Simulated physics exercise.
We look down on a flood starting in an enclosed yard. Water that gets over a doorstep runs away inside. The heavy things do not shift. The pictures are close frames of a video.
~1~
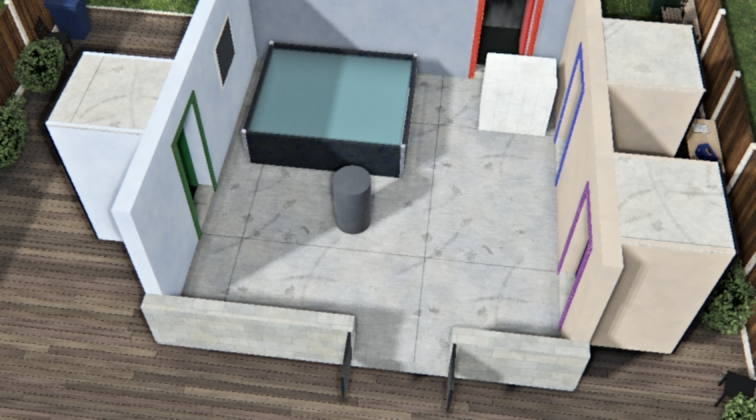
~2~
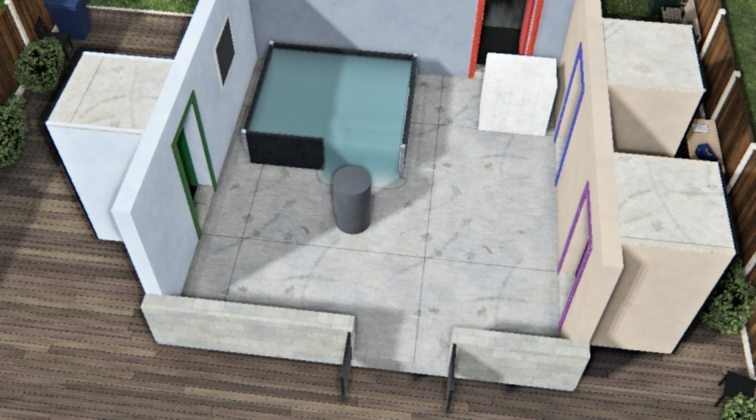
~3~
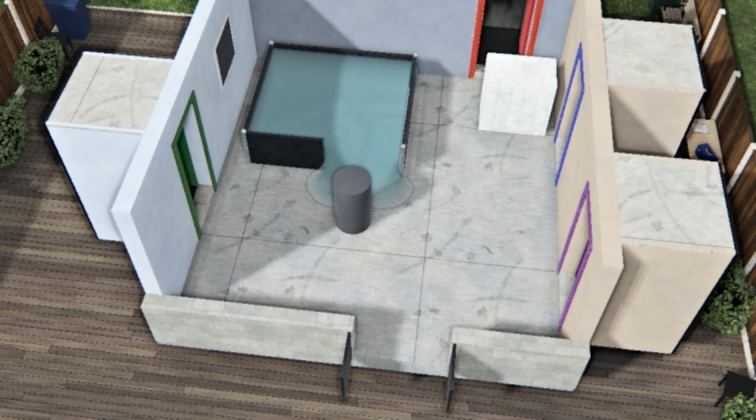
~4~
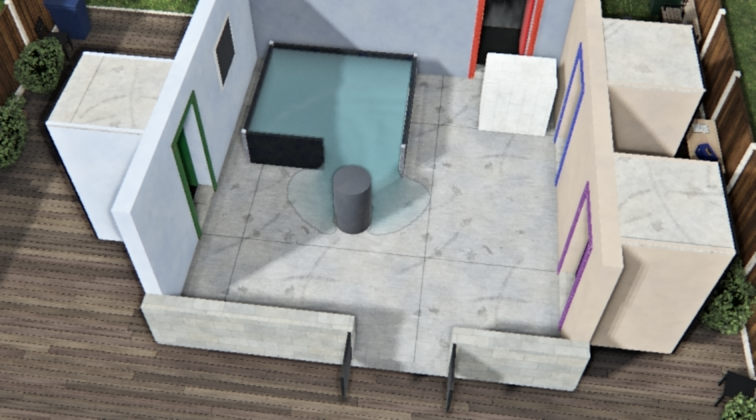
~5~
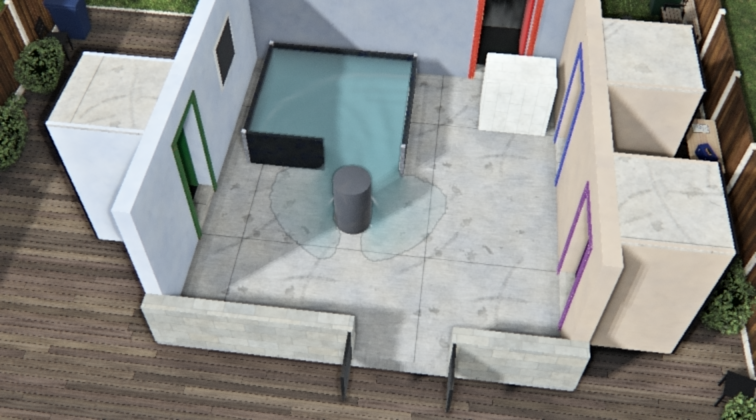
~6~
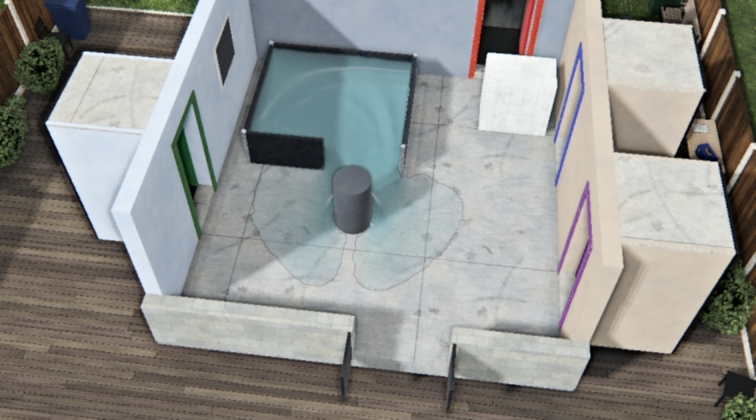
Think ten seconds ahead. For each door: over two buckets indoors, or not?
The green door holds within the limit; the red door holds within the limit; the purple door floods; the blue door holds within the limit.
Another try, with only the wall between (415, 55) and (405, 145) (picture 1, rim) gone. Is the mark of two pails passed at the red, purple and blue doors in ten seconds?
One by one: Red door is over, purple door is over, blue door floods.
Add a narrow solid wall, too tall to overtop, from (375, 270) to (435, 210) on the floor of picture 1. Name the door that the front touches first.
That is the one in green.
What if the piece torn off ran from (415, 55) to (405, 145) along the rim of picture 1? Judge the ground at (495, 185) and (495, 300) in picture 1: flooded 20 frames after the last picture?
One after the other: Flooded, flooded.
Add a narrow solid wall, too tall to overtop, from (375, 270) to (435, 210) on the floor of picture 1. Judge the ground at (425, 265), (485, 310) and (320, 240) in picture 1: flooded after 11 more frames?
One after the other: Clear, no water, under water.
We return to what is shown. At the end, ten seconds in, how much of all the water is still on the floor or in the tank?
Roughly 78 per cent.
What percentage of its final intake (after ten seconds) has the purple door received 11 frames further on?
Near 5 in a hundred.
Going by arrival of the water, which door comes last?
Last comes the red one.
A moment on, water covers 45 % of the floor; the green door wet at the sill, nothing in, the red door not reached, the purple door not reached, the blue door not reached.
Next, water covers 65 % of the floor; the green door wet at the sill, nothing in, the red door not reached, the purple door under two buckets in, the blue door not reached.
Then, water covers 70 % of the floor; the green door under two buckets in, the red door not reached, the purple door over two buckets in, the blue door wet at the sill, nothing in.
Later, water covers 85 % of the floor; the green door under two buckets in, the red door wet at the sill, nothing in, the purple door far over two buckets in, the blue door wet at the sill, nothing in.
In the end, water covers 100 % of the floor; the green door under two buckets in, the red door wet at the sill, nothing in, the purple door far over two buckets in, the blue door wet at the sill, nothing in.
